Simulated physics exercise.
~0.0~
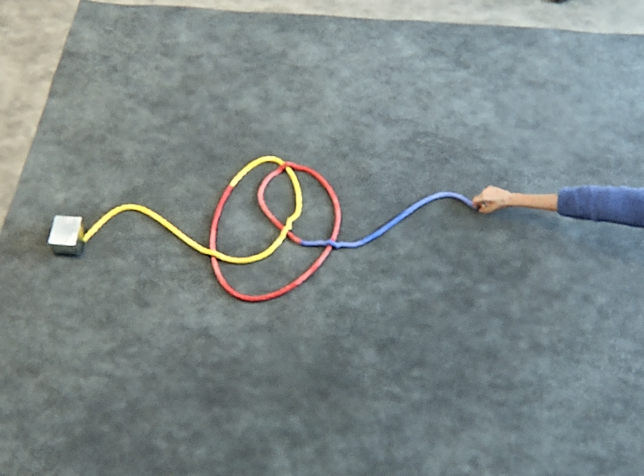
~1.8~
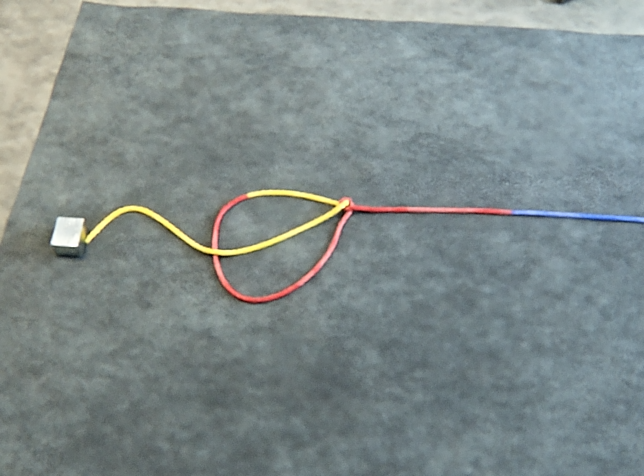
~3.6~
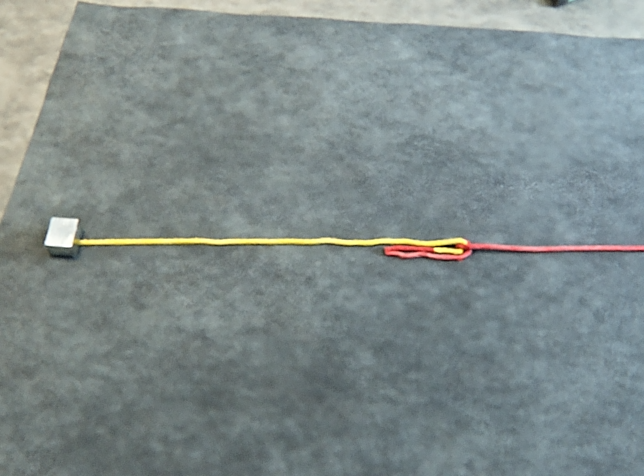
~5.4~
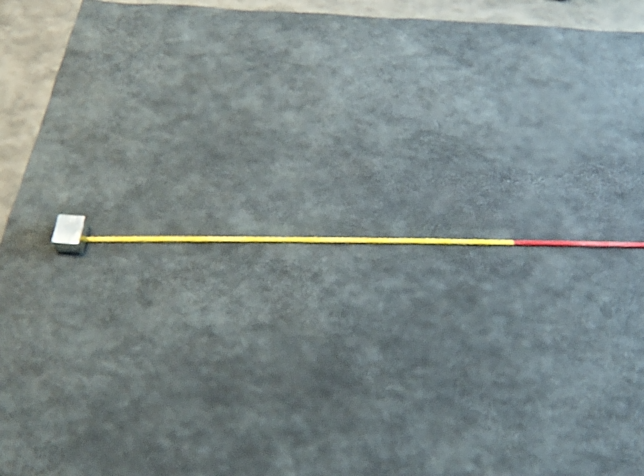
A rope coloured yellow, red and blue lies in loose, overlapping loops on a dark grey floor covering, seen from above by a slightly swaying camera. Its yellow end is fixed to a small silvery block at the left, while a hand in a blue sleeve holds the blue end at the right. The hand pulls away to the right and out of view, and the loops draw into a teardrop shape. They then narrow to a small, flat red and yellow bunch as the yellow stretch straightens. Finally the bunch slips free, leaving the visible rope straight, with no knot.
